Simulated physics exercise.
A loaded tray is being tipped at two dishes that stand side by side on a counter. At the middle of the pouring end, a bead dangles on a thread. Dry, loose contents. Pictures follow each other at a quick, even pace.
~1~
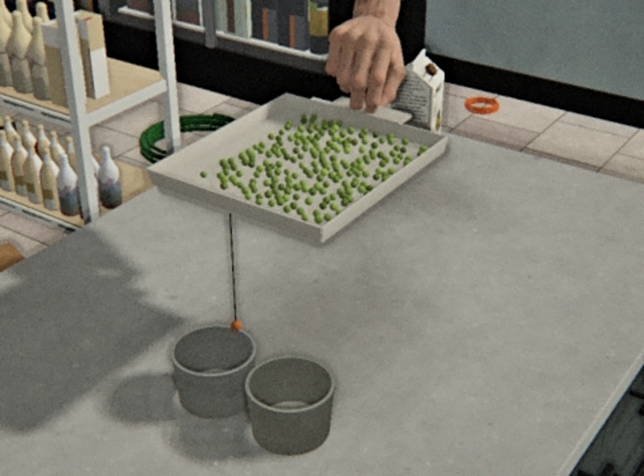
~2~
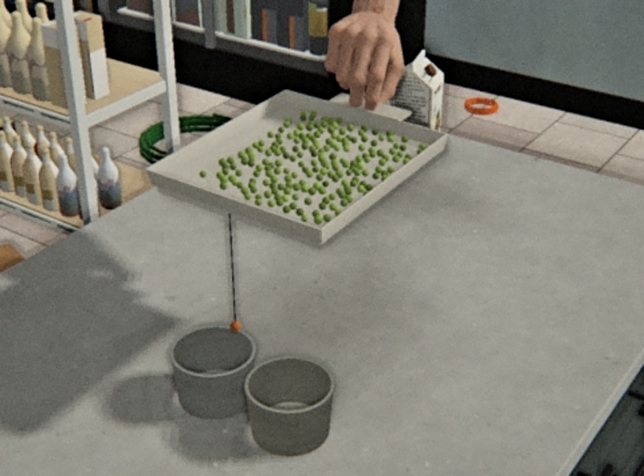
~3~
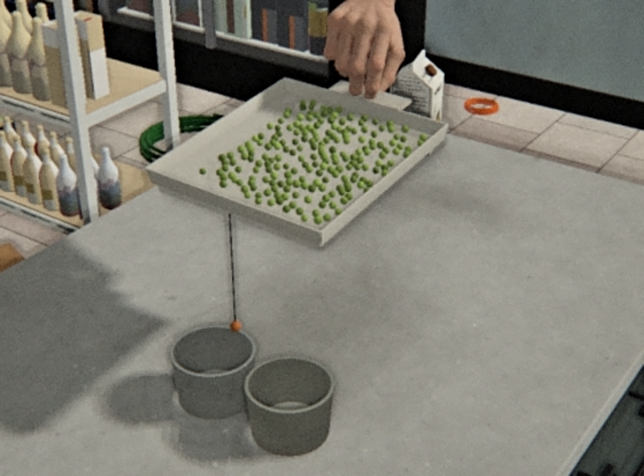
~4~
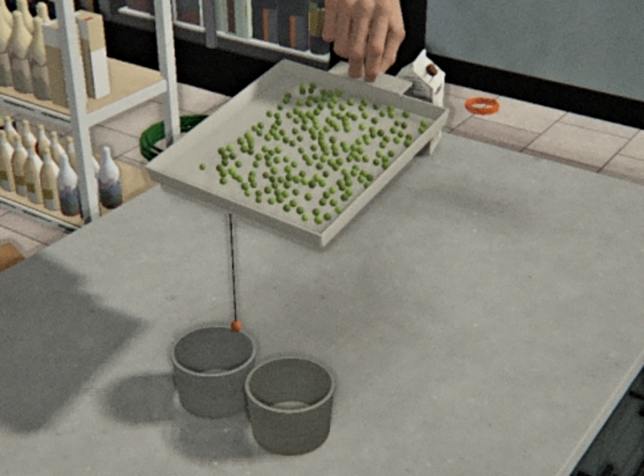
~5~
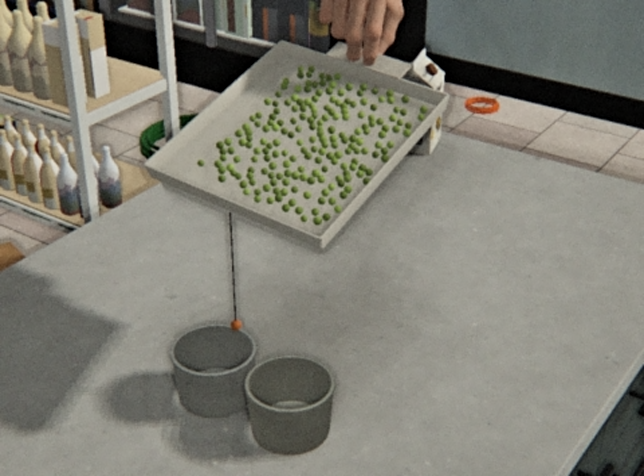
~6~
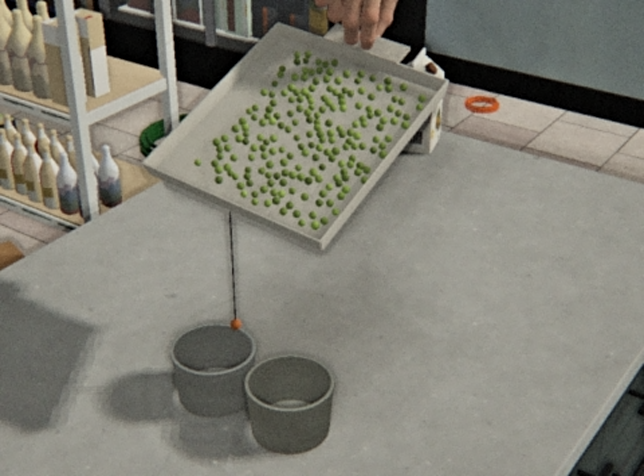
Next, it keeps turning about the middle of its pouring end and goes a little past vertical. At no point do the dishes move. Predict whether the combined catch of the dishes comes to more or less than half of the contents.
The combined catch is more than half.
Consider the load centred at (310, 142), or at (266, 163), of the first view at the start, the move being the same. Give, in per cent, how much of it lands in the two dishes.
The first start gives 70 percent and the second 70 percent.
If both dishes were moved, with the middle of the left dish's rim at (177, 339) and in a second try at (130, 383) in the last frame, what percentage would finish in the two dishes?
About 40 per cent, then about 10 per cent.
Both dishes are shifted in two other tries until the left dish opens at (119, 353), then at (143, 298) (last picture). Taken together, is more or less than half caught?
Shy of half, then shy of half.
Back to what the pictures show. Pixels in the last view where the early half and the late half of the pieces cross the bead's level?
The first part passes (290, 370); everything after passes (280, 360).
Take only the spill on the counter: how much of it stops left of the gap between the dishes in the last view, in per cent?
About 70 percent of the spill.
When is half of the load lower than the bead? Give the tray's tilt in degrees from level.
I'd say close to 110 degrees.
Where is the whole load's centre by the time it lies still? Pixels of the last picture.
Roughly pixel (283, 422).
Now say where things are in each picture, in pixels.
The first frame shows corners of the pouring end (151, 168) and (321, 226), level; middle of the load (314, 164), dried peas; left dish (188, 389); right dish (265, 425); bead on its thread (236, 326).
The second frame shows corners of the pouring end (150, 168) and (321, 227), level; middle of the load (314, 163).
The third frame shows corners of the pouring end (150, 167) and (320, 229), tipped barely, lowest at the right corner; middle of the load (314, 157).
The fourth frame shows corners of the pouring end (149, 165) and (321, 233), tipped a little, lowest at the right corner; middle of the load (314, 148).
The fifth frame shows corners of the pouring end (148, 163) and (320, 235), tipped clearly, lowest at the right corner; middle of the load (312, 140).
The sixth frame shows corners of the pouring end (146, 162) and (320, 238), tipped clearly, lowest at the right corner; middle of the load (310, 134), roughly half on the move; left dish (188, 388); right dish (265, 424).
Just after the last frame, tray tipped steeply; the larger part on the tray; just a few in the right dish; just a few outside both; about a tenth in the air.
A moment on, tray tipped past a quarter turn; roughly a quarter on the tray; roughly a quarter in the right dish; just a few in the left dish; about a tenth outside both; roughly a third in the air.
Further on, tray tipped past a quarter turn; roughly two thirds in the right dish; about a tenth in the left dish; roughly a quarter outside both.
When it is over, tray tipped past a quarter turn; roughly two thirds in the right dish; about a tenth in the left dish; roughly a quarter outside both.
